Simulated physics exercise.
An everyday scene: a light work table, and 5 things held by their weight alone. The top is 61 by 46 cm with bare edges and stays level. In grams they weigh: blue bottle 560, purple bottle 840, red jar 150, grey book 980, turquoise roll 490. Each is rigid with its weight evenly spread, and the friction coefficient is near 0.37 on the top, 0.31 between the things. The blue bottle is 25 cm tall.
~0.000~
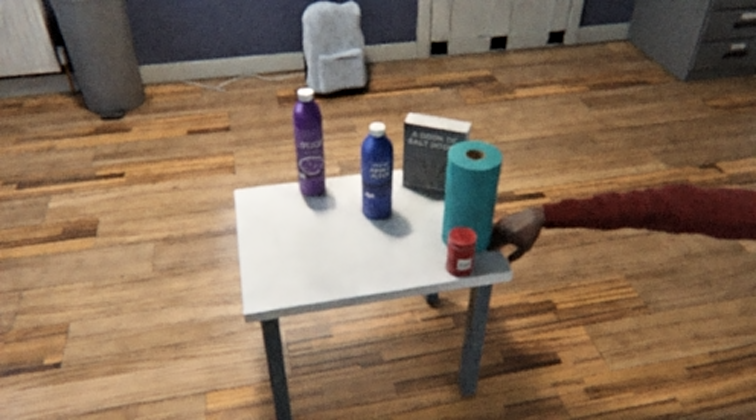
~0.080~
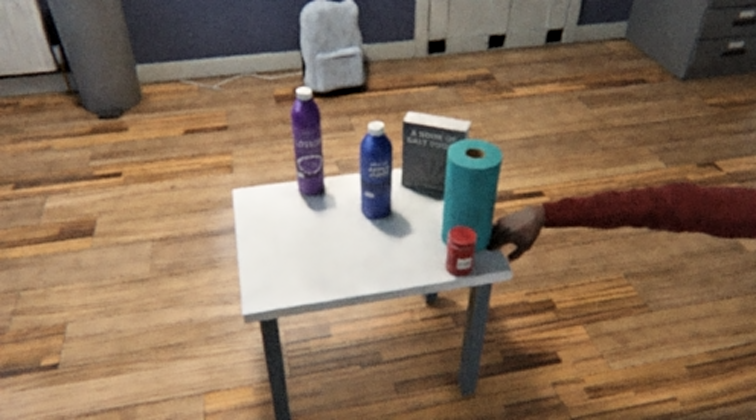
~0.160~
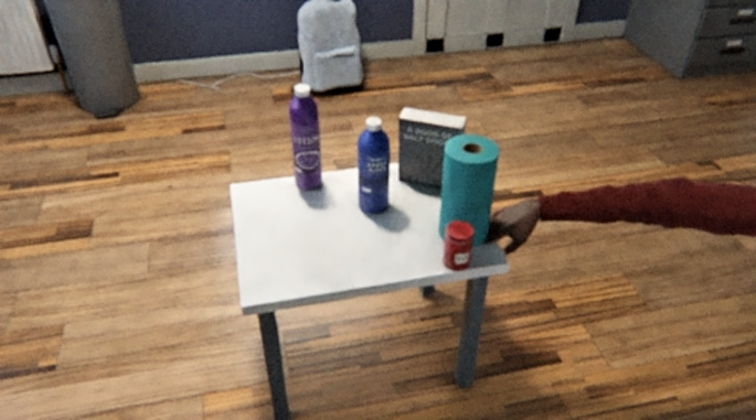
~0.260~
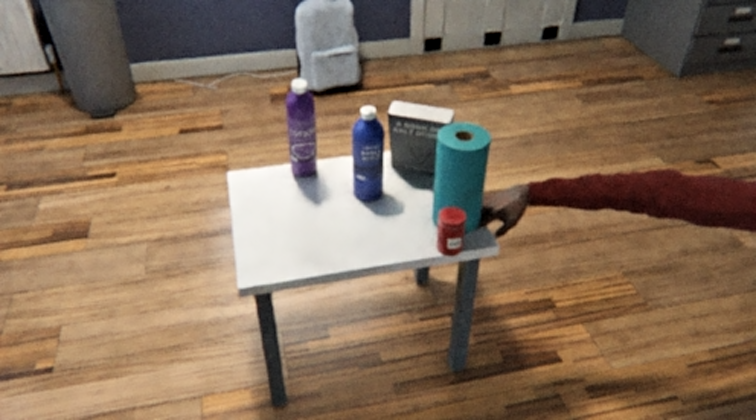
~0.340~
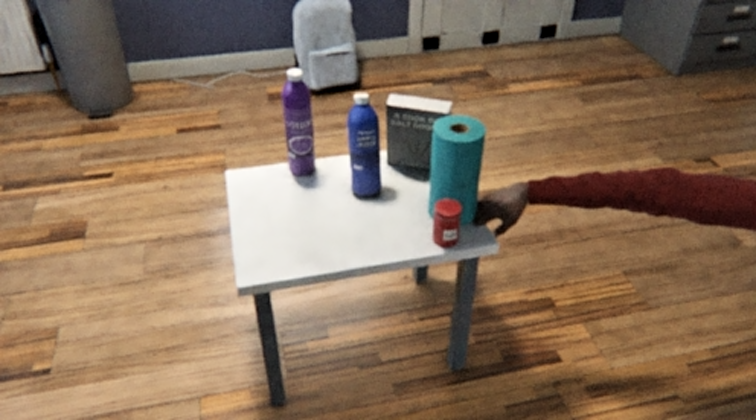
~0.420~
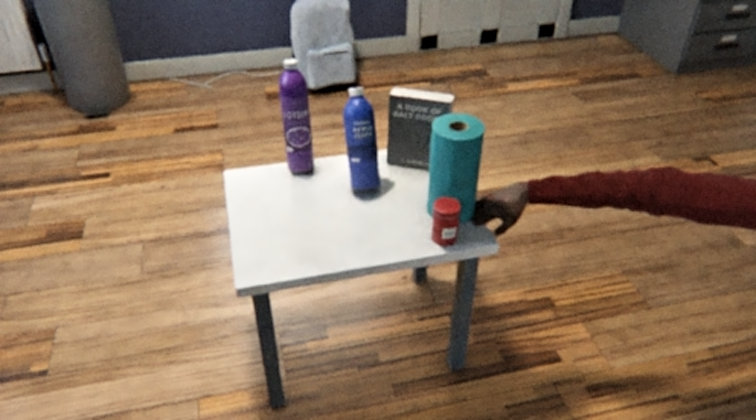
The video shows a hand at the right corner of a small white table holding two bottles, a grey book, a turquoise roll and a red jar, shifting it slightly backward as the objects rock a little, then keeping still.
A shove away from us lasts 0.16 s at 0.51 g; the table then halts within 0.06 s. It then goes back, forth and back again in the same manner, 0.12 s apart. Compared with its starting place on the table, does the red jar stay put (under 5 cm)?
The red jar holds its spot.
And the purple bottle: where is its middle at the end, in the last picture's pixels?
At about (302, 238).
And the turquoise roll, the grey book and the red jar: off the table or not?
The turquoise roll ends on the table; the grey book ends off the table; the red jar is still on the table.
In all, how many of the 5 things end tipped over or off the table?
In all, 3.
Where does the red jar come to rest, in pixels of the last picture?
Near (461, 251).
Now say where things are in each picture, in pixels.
The first frame shows red jar (461, 252); blue bottle (377, 171).
The second frame shows grey book (434, 155); turquoise roll (470, 197).
The third frame shows table 3 cm from its start; purple bottle (306, 138) 4° off upright; blue bottle (374, 165).
The fourth frame shows table 9 cm from its start; grey book (421, 140) 13° off upright; turquoise roll (460, 179) moved 2 cm.
The fifth frame shows table 9 cm from its start; blue bottle (364, 144) 12° off upright; purple bottle (299, 123).
The sixth frame shows table 9 cm from its start; red jar (446, 222) moved 2 cm; grey book (419, 130) 7° off upright.
After 0.62 s, blue bottle, purple bottle and grey book now off the table; red jar moved 3 cm near (457, 243); turquoise roll moved 3 cm.
After 0.92 s, table 7 cm from its start; red jar moved 2 cm near (453, 235); turquoise roll moved 2 cm.
After 1.22 s, table 5 cm from its start; red jar moved 3 cm near (450, 229); turquoise roll moved 2 cm.
In the end (2.0 s), off the table, blue bottle, purple bottle and grey book; the other 2 under 5 cm from the start. In the last view, red jar near (461, 251).
